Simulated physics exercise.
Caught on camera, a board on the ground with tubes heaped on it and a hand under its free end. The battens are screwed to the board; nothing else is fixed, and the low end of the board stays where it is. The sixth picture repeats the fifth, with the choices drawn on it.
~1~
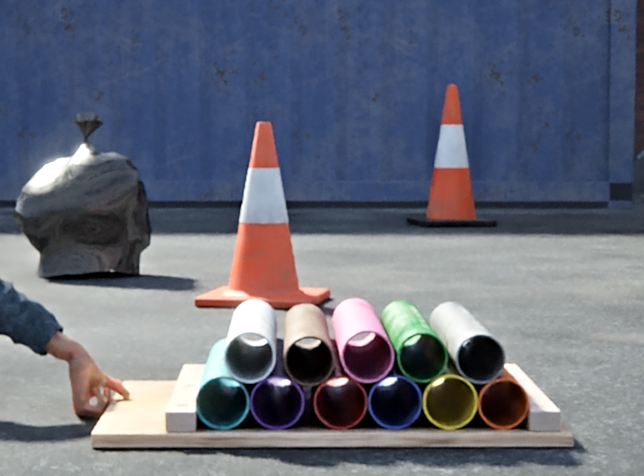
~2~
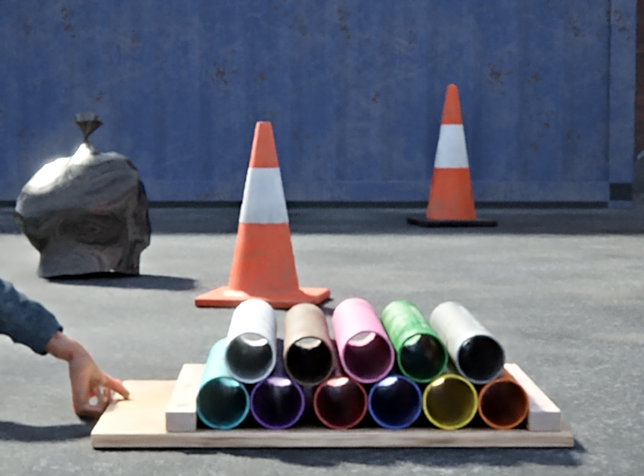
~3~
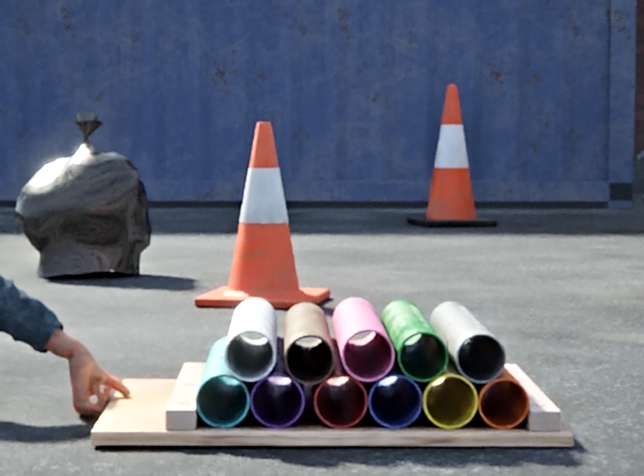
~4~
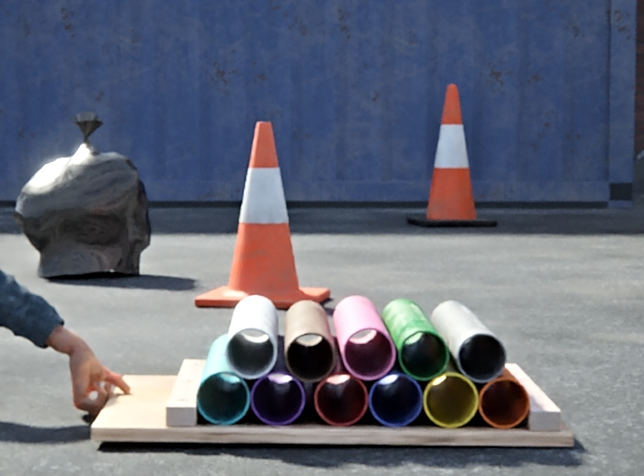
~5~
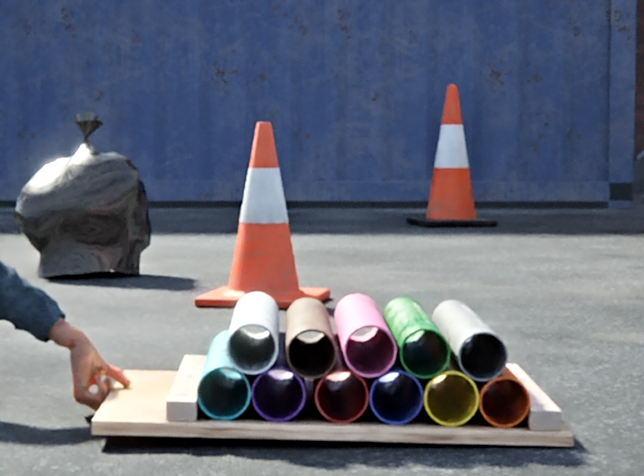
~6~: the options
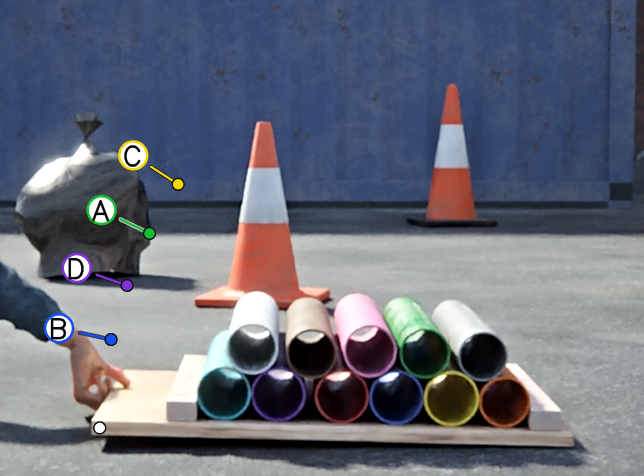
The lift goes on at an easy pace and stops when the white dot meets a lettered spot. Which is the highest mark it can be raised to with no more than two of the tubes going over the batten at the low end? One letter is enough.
It can be raised to A.
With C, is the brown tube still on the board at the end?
The brown tube: No.
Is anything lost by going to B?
No.
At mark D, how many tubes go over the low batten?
At D the number is none.
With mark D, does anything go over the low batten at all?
No.
On the copy, A at (150, 234); B at (111, 339); C at (178, 184); D at (127, 285); the white dot at (100, 428).
On A. First, board at 16°.
Then, board at 26°.
Finally, board at 26°, none over the low batten.
By contrast, B none over the low batten; C five over the low batten; D none over the low batten.
